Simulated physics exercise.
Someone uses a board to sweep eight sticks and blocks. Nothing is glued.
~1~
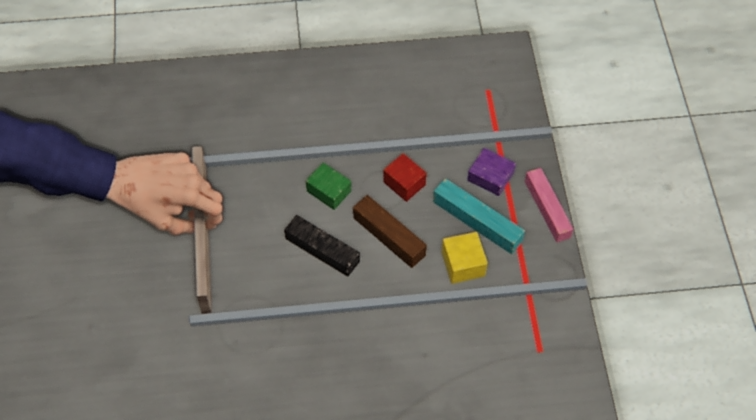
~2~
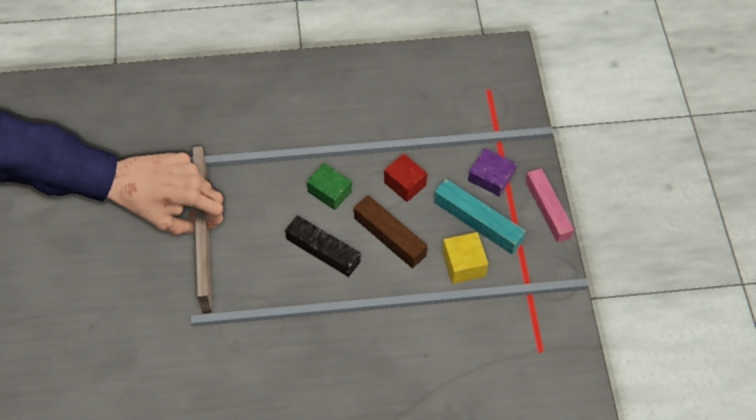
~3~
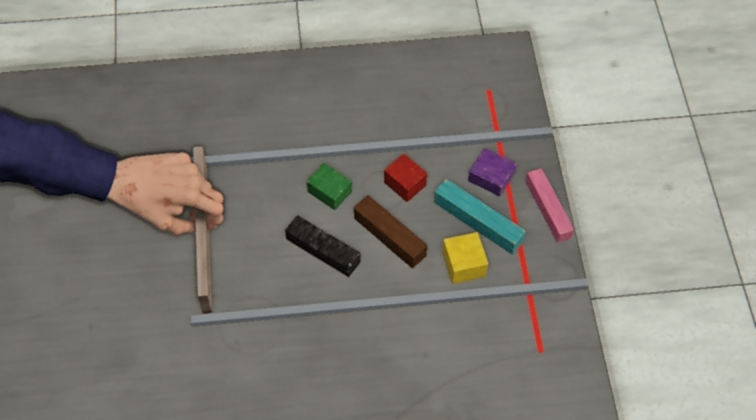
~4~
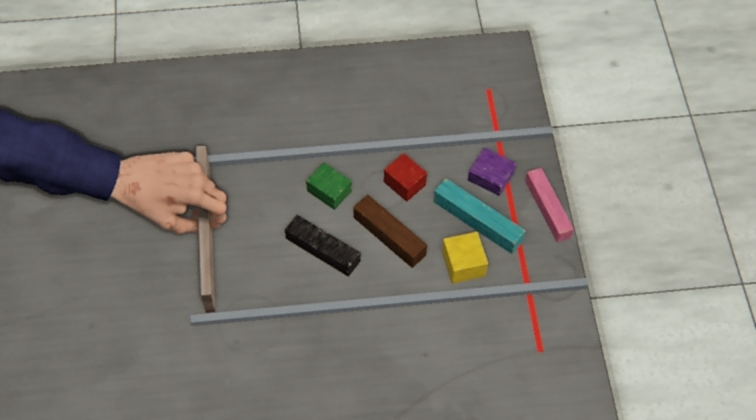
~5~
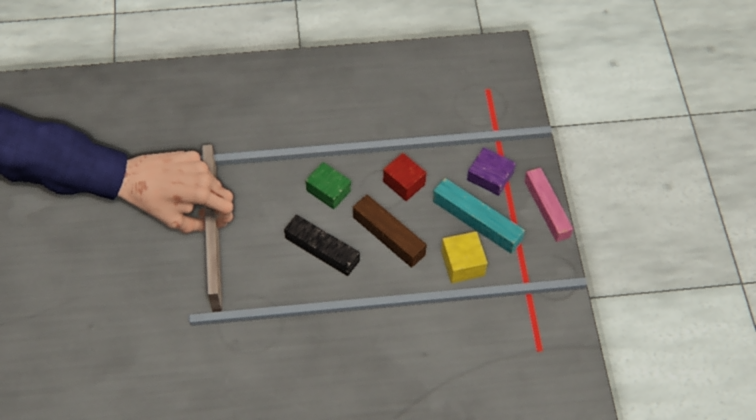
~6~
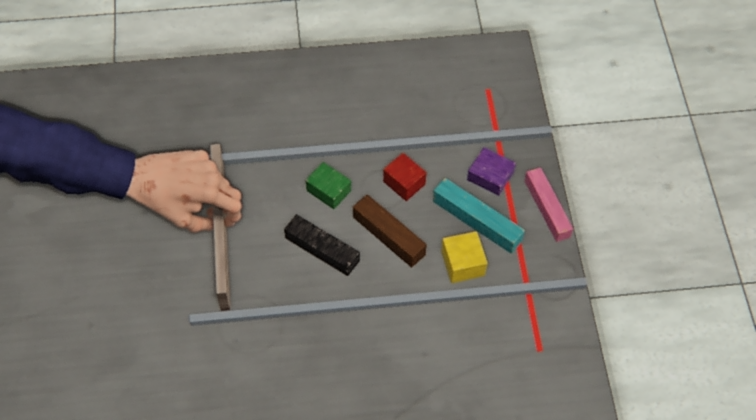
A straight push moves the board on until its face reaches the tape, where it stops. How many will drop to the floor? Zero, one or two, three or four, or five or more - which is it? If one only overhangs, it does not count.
Off the edge: Three or four.
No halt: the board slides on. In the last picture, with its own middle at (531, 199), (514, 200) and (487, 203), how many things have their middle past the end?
First 5, then 4, then 1.
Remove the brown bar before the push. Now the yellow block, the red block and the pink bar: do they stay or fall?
So the yellow block keeps its place, the red block keeps its place and the pink bar goes down.
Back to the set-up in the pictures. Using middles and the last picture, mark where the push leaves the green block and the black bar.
In the last picture the green block sits around (521, 173) and the black bar around (530, 241).
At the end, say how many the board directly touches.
2 of them.
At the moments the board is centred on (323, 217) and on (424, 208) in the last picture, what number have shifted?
Answer - first 2, then 7.
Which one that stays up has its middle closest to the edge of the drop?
Closest at the end: The red block.
A little later, none off yet; pink bar at rest near (548, 205); purple block at rest near (491, 171); turquoise bar at rest near (478, 216).
Next, none off yet; pink bar at rest near (548, 205); purple block shifted a little near (502, 170); turquoise bar shifted a little near (500, 217).
When it is over, the number that fall off is three or four; down, yellow block, turquoise bar, purple block and pink bar.
